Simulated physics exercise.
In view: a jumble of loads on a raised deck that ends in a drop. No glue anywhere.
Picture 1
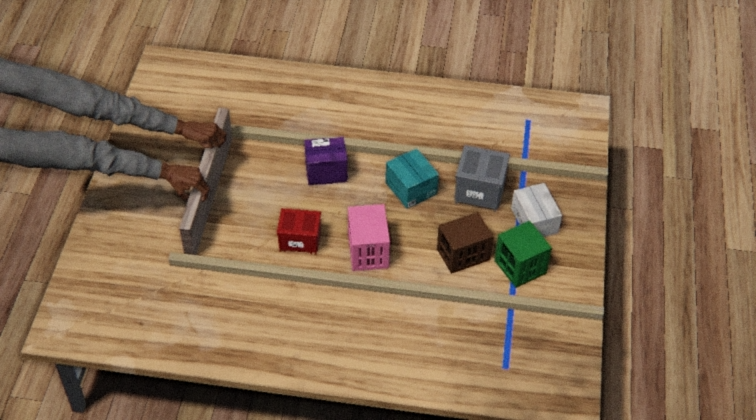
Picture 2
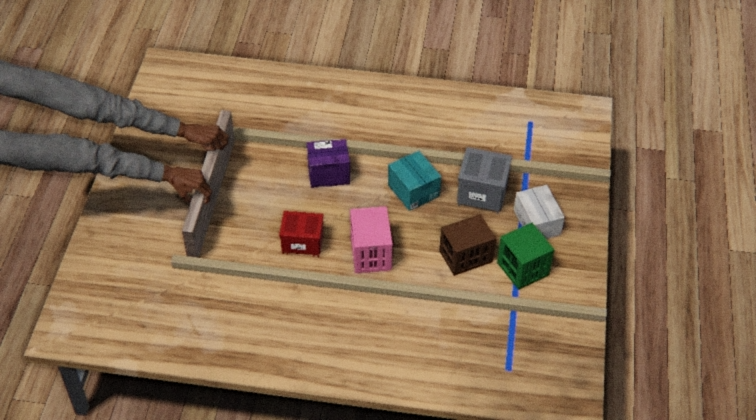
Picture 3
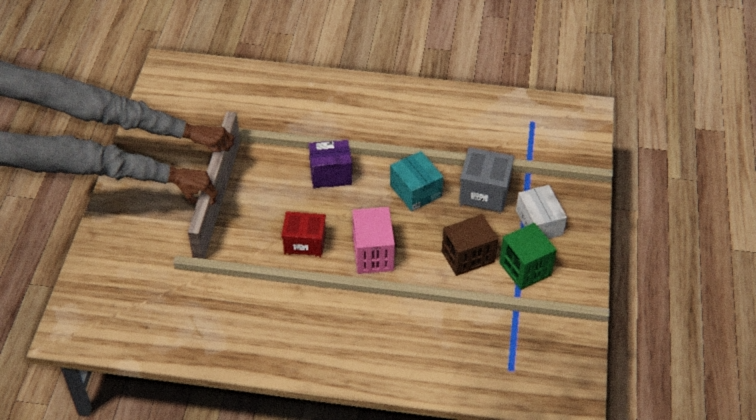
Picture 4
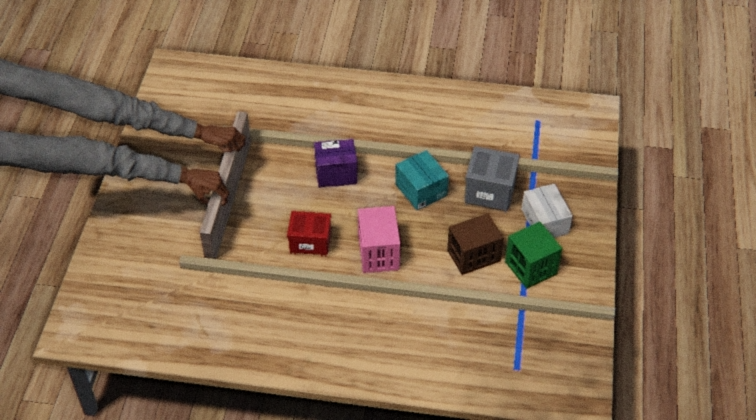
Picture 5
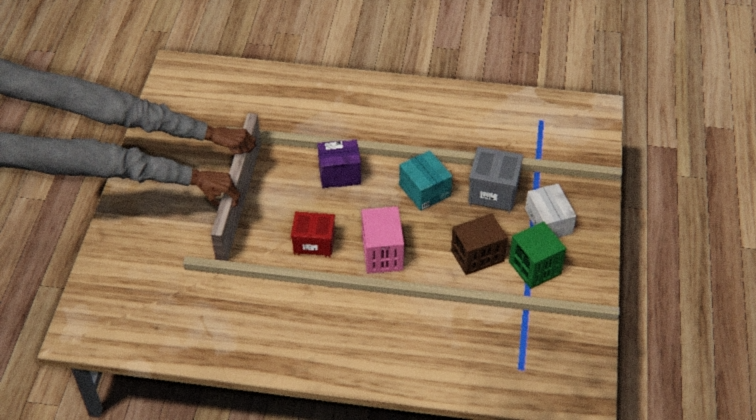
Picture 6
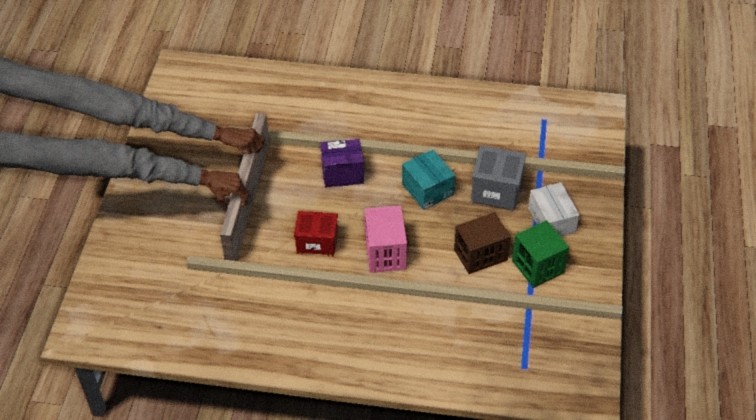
Plank sliding slightly right across a wooden table, pushed by two hands, while eight colourful boxes and crates sit still, untouched.
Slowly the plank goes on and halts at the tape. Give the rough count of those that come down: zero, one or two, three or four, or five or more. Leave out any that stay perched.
Here the number that fall off is three or four.
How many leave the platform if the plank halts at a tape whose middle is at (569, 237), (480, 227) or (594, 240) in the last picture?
The counts: 6, 0 and 6.
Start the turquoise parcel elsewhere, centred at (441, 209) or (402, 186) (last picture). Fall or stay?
Place by place, it does not fall; holds on.
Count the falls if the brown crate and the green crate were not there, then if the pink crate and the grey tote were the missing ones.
The counts: 2 and 2.
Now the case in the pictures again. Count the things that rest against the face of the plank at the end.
That makes 2.
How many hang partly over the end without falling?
The number is 0.
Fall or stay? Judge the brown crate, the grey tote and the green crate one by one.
The brown crate falls; the grey tote comes down; the green crate is lost.
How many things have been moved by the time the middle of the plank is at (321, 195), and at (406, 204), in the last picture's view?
2 and 8.
A little later, none off yet; white box at rest near (553, 211); green crate at rest near (540, 254); grey tote at rest near (498, 179).
Next, none off yet; white box shifted about its own width near (582, 219); green crate shifted about its own width near (577, 258); grey tote shifted about its own width near (543, 192).
When it is over, the number that fall off is three or four; down, brown crate, grey tote, green crate and white box.
